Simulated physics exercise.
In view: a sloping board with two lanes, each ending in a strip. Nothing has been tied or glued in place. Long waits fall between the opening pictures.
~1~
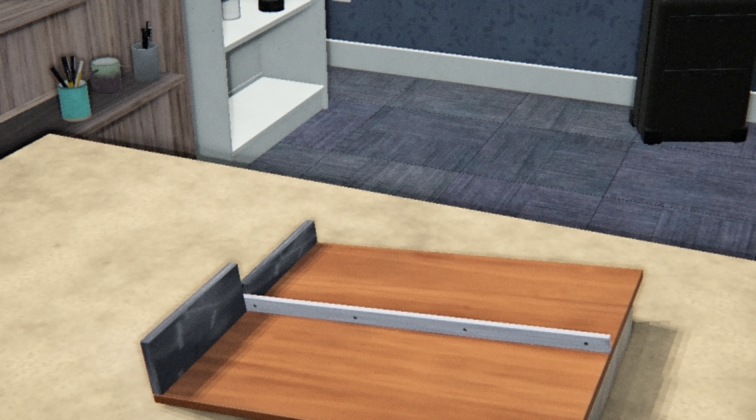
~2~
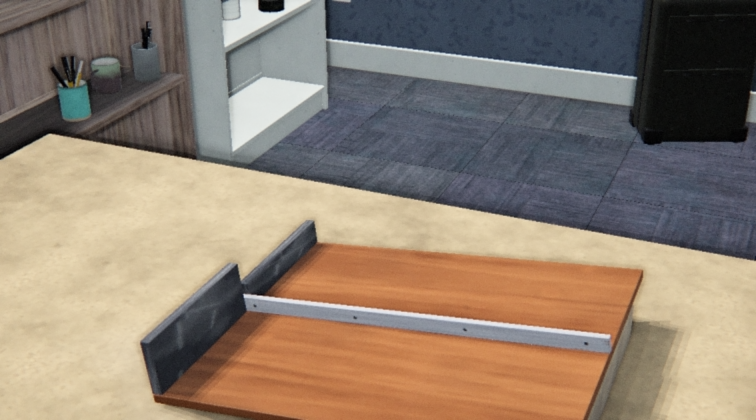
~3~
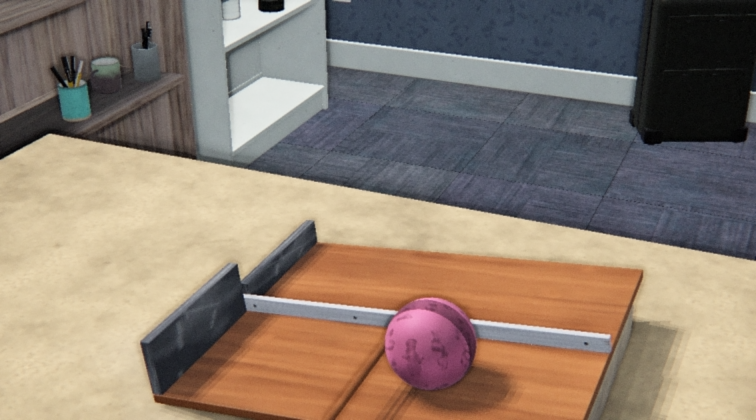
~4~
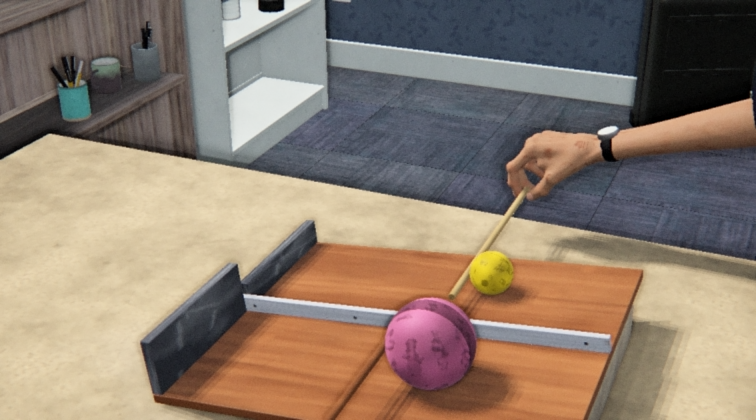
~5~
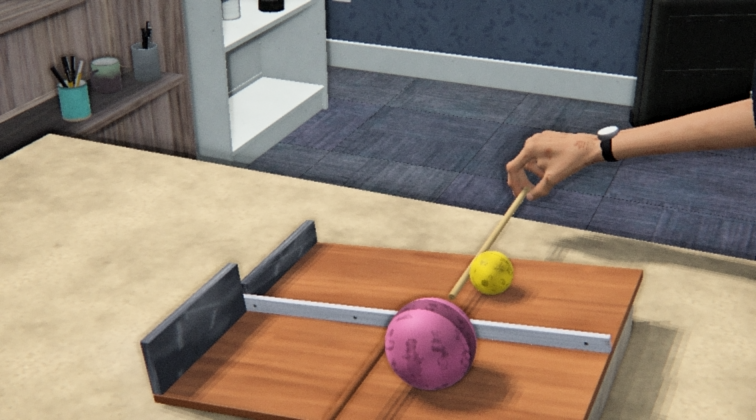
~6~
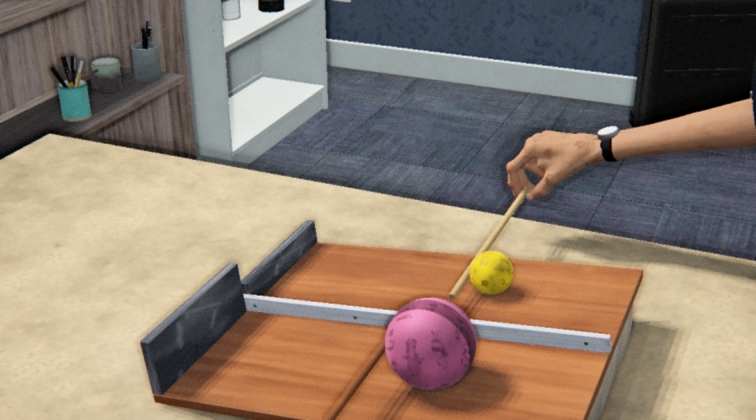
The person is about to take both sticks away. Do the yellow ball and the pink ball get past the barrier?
Outcome: Yellow ball: Held back; pink ball: Held back.
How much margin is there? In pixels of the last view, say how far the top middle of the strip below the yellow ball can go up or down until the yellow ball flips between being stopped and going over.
Push it down about 16 pixels and it flips.
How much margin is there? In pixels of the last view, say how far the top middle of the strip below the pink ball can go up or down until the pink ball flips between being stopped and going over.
You'd need to go down by close to 40 pixels.
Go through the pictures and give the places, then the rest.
Board (408, 307), in the first frame.
Board (408, 307), in the second frame.
Board (408, 307), in the third frame.
Held back by the sticks; pink ball (431, 344); board (408, 307), in the fourth frame.
Held back by the sticks; yellow ball (491, 273); board (408, 307), in the fifth frame.
Held back by the sticks; yellow ball (491, 273); pink ball (431, 344); board (408, 307), in the sixth frame.
Then, 0.58 s on from there, yellow ball rolling on the board near (408, 266); pink ball rolling on the board near (333, 332).
In the end, the yellow ball gets caught, near (302, 257); the pink ball gets caught, near (235, 320).
